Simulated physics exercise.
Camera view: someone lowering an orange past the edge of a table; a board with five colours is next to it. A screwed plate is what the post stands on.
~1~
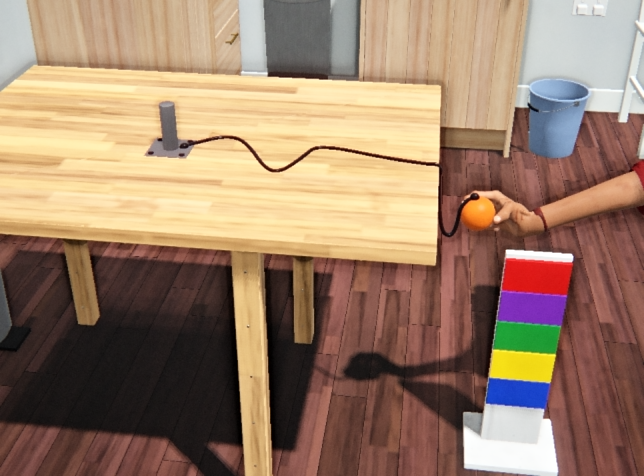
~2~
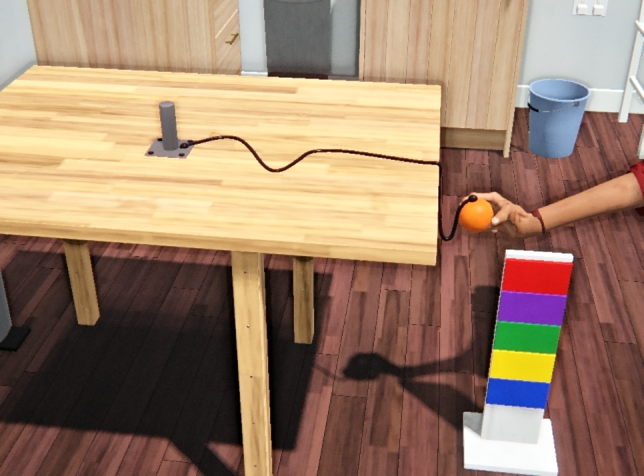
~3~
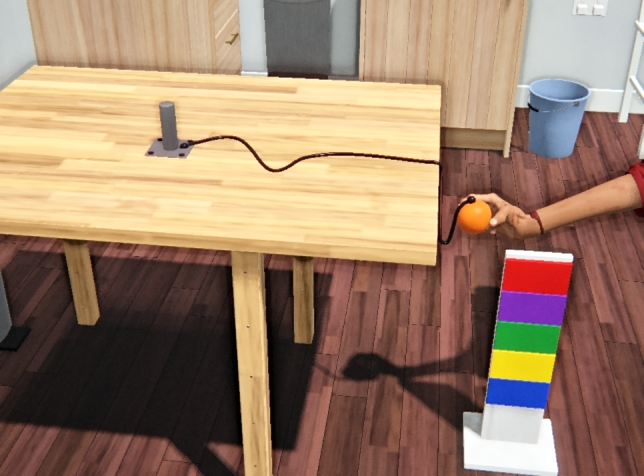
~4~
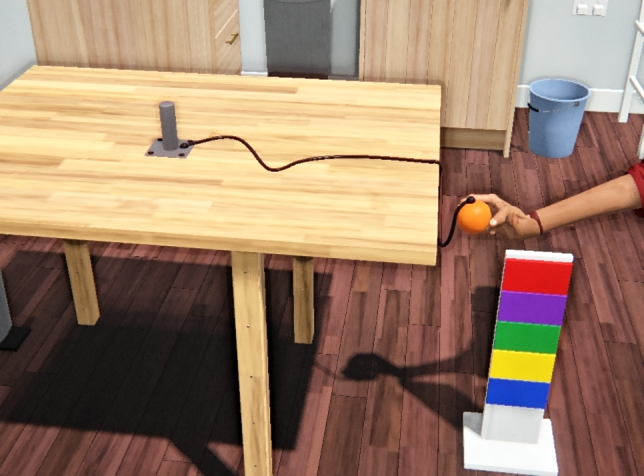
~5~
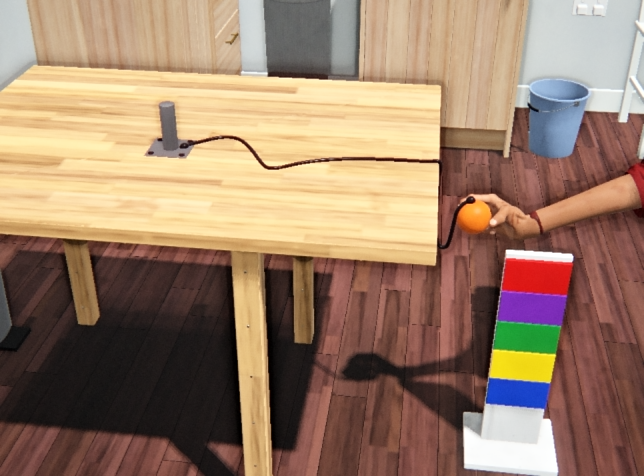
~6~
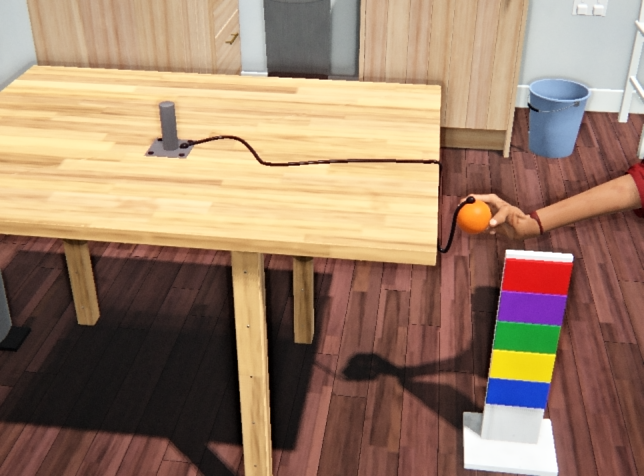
A hand holding an orange ball almost still beside a wooden table as the attached dark cord shifts slightly across the tabletop.
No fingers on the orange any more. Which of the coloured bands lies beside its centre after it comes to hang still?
The yellow band lies beside it.
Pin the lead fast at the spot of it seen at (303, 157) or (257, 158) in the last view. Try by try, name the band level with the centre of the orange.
Results, in sequence: Purple / green.
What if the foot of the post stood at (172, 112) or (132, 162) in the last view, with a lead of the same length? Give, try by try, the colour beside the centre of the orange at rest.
For the first it would be green, for the second green.
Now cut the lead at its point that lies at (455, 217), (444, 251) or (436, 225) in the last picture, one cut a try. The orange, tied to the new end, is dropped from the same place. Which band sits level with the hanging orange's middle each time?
Lab note - try 1: Green; try 2: Purple; try 3: Red.
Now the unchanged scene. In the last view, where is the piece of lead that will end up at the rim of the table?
You'll find it close to (397, 161).
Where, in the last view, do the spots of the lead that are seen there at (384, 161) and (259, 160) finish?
First point (428, 169), second point (298, 158).
Soon after, orange near (434, 332); level with green.
After that, orange near (418, 366); level with yellow.
In the end, orange near (421, 366); level with yellow. Its middle rests at the yellow band.
